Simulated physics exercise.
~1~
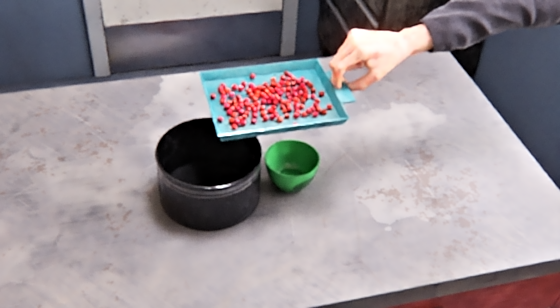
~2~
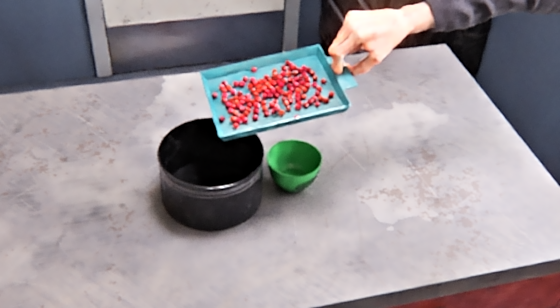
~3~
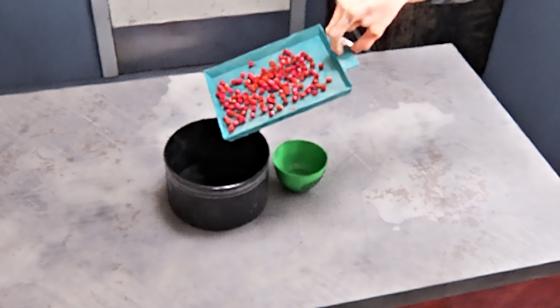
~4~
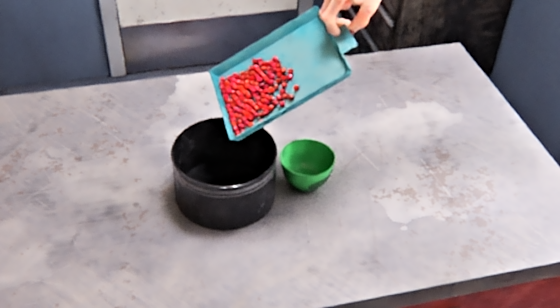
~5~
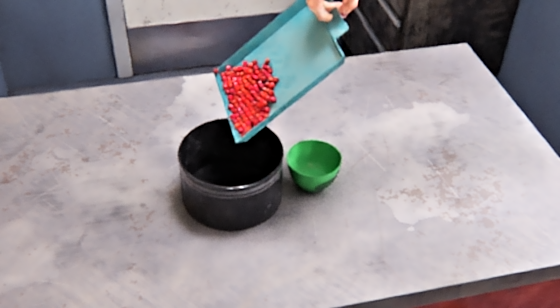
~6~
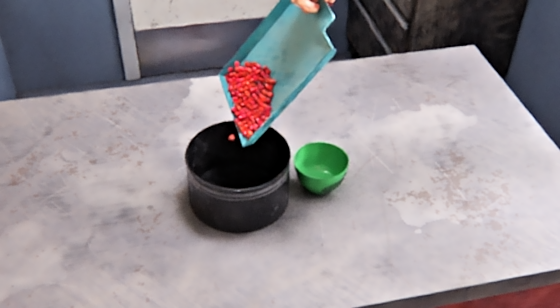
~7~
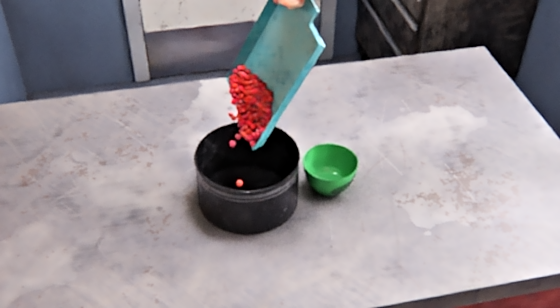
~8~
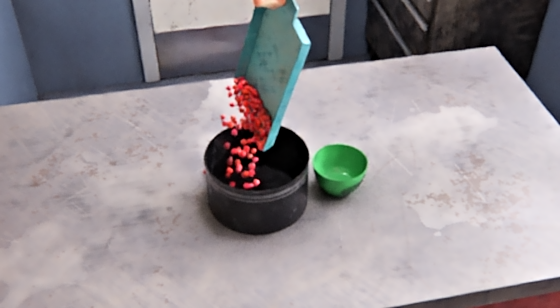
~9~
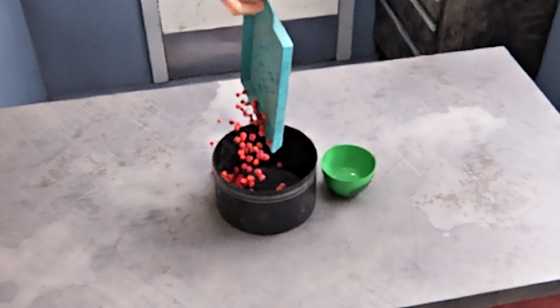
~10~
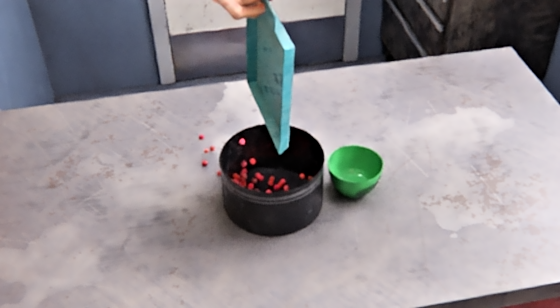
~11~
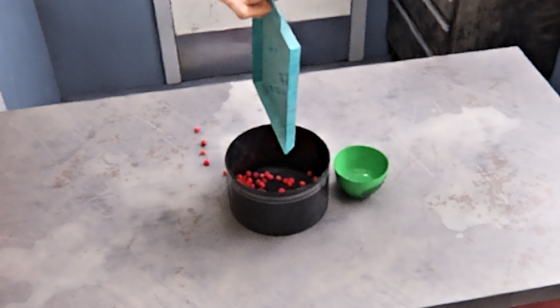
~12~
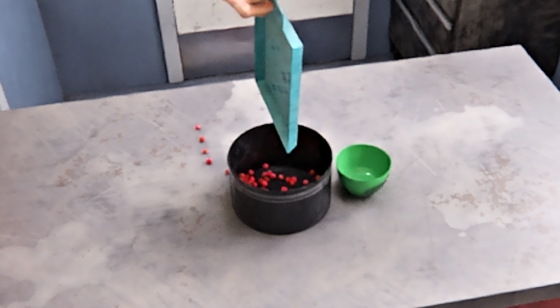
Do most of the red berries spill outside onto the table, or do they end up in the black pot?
Most of the berries end up in the black pot. Only a few lie on the table to its left, and the green bowl stays empty.
